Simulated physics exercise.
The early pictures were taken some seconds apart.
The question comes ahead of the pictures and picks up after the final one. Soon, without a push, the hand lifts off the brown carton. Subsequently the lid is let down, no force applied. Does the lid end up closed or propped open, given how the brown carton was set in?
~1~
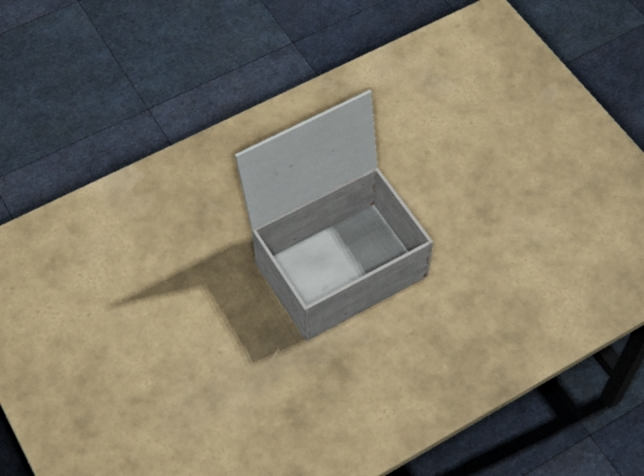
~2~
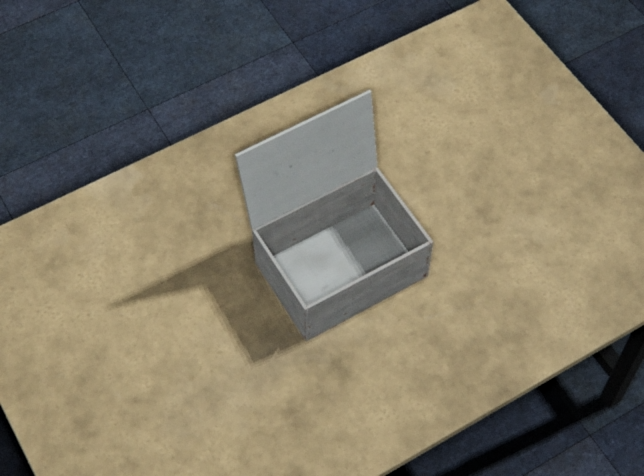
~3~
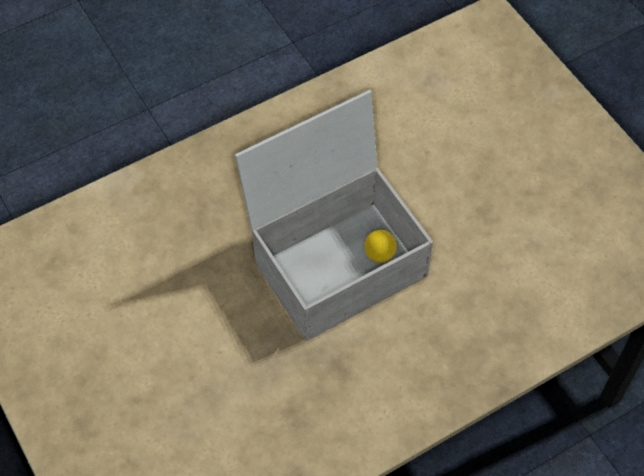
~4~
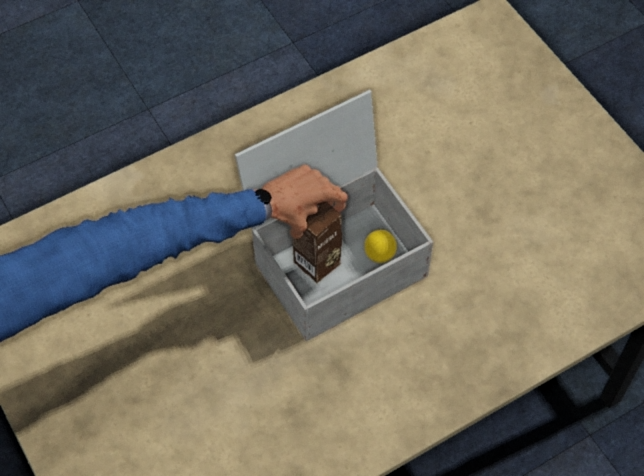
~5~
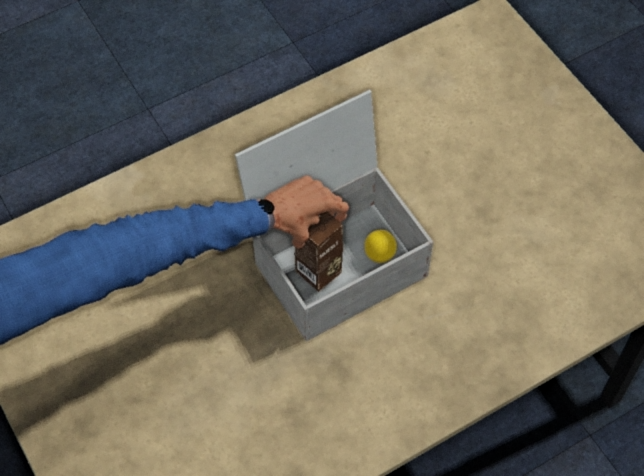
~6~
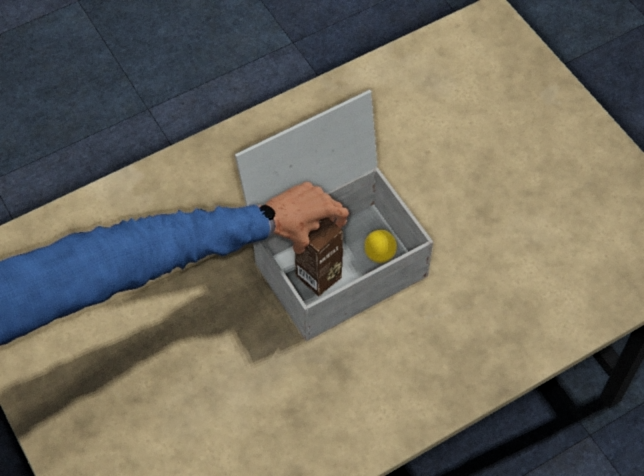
The lid ends up propped open.
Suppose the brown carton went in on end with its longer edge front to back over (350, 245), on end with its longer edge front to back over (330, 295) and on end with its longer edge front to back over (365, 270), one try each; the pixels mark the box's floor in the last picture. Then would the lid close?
Try 1: Lid stays raised; try 2: Lid stays raised; try 3: Lid goes down.
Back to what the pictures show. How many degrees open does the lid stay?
Lid angle from rim - close to 40°.
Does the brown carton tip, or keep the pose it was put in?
In the end, it keeps its orientation.
Then, 1.10 s after the last picture, lid starting down.
Then, 1.50 s after the last picture, lid 65° above the rim.
Then, 1.70 s after the last picture, lid 48° above the rim.
Then, 3.00 s after the last picture, lid 41° above the rim.
At rest, lid 38° above the rim; both in place. Seen from the same camera at the end, brown carton near (323, 258).
